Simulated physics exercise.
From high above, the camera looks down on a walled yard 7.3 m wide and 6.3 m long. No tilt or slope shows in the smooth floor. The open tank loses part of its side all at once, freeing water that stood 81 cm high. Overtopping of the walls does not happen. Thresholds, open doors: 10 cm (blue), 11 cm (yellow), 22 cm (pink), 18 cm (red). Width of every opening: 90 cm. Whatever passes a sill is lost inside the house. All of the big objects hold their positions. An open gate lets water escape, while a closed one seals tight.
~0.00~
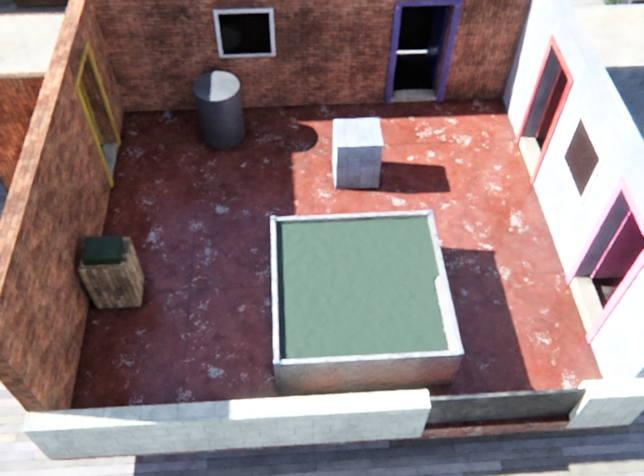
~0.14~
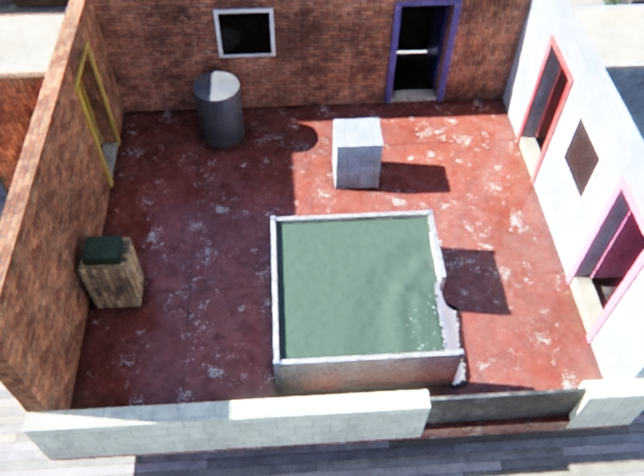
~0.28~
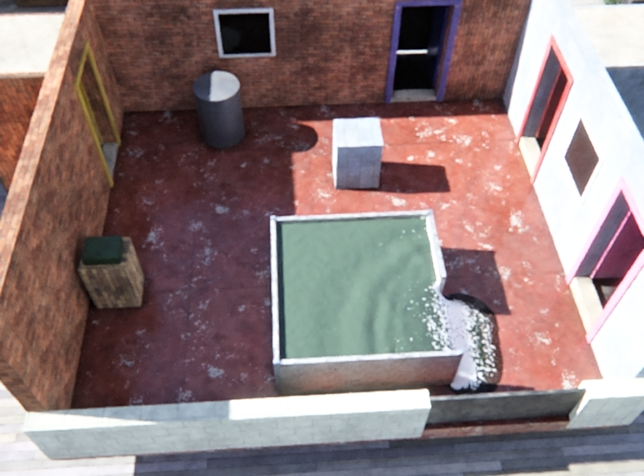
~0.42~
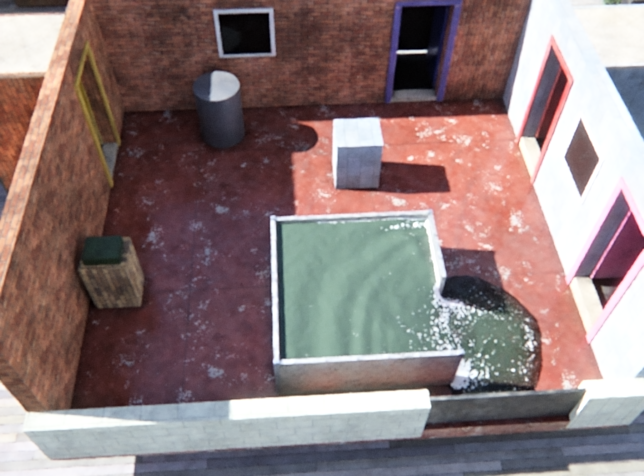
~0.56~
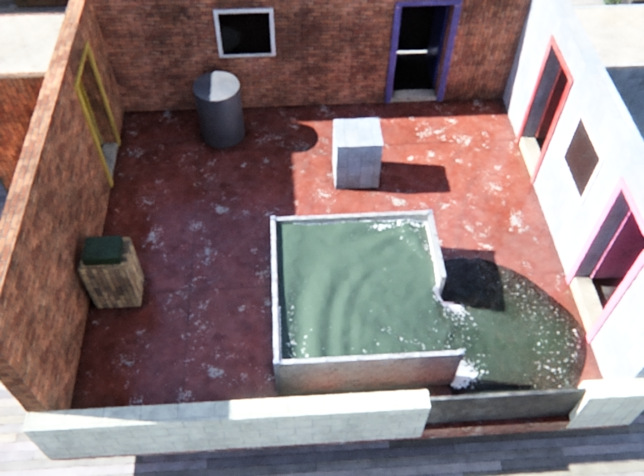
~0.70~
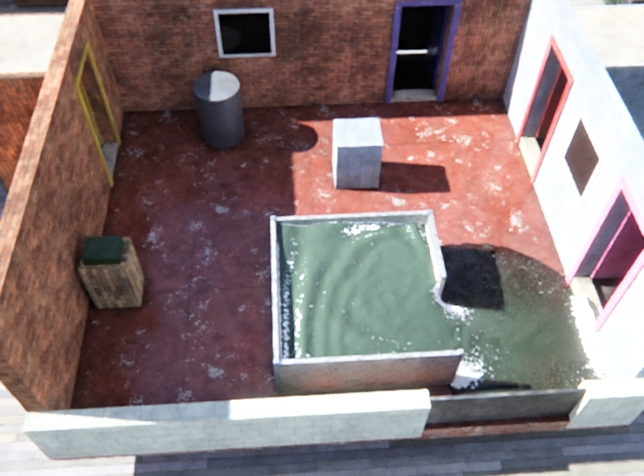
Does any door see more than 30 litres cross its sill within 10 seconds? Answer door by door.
Taking each door, the blue door does; the yellow door does not; the pink door does; the red door does not.
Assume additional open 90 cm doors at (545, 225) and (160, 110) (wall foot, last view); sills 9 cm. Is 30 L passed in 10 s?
Taking them in order, the first gets enough and the second too little.
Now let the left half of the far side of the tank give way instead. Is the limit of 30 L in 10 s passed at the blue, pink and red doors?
Then: Blue short of it, pink short of it, red short of it.
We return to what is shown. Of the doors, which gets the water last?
It's the yellow door.
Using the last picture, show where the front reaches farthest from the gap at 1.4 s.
I'd put it close to (533, 203).
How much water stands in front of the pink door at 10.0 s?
Roughly 11.5 centimetres.
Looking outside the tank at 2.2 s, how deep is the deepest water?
Some 55 cm deep.
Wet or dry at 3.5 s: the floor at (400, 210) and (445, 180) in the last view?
I'd say drenched, then drenched.
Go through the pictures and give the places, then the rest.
In the first frame, still water, 81 cm deep, in the open tank at (360, 284).
In the second frame, the front is at a hidden place, 0.6 m from the gap at (442, 335); 0.3 m2 of floor is under water; 81 cm left at the back of the open tank.
In the third frame, the front is at (482, 309), 0.9 m from the gap at (442, 336); 1.0 m2 of floor is under water; 81 cm left at the back of the open tank.
In the fourth frame, the front is at (529, 317), 1.5 m from the gap at (442, 337); 2.4 m2 of floor is under water; 81 cm left at the back of the open tank.
In the fifth frame, water pours out at (442, 337) and has run 2.1 m, to (577, 329); typically 7 cm deep outside, 80 cm at the open tank's back.
In the sixth frame, water pours out at (442, 336) and has run 2.4 m, to a hidden place; typically 7 cm deep outside, 73 cm at the open tank's back.
After 1.4 s water covers 15 % of the floor and is deepest (66 cm) near (598, 390); blue door not reached, yellow door not reached, pink door 42 cm at the sill, 47 L in, red door not reached.
After 2.2 s water covers 20 % of the floor and is deepest (55 cm) near (594, 378); blue door not reached, yellow door not reached, pink door 43 cm at the sill, 156 L in, red door 6 cm at the sill, 0 L in.
After 3.5 s water covers 45 % of the floor and is deepest (34 cm) near (505, 383); blue door 25 cm at the sill, 9 L in, yellow door not reached, pink door 32 cm at the sill, 251 L in, red door 8 cm at the sill, 0 L in.
After 6.0 s water covers 70 % of the floor and is deepest (23 cm) near (239, 109); blue door 19 cm at the sill, 118 L in, yellow door not reached, pink door 21 cm at the sill, 297 L in, red door 7 cm at the sill, 0 L in.
After 10.0 s water covers 100 % of the floor and is deepest (15 cm) near (248, 128); blue door 13 cm at the sill, 195 L in, yellow door 8 cm at the sill, 0 L in, pink door 12 cm at the sill, 298 L in, red door 8 cm at the sill, 0 L in.
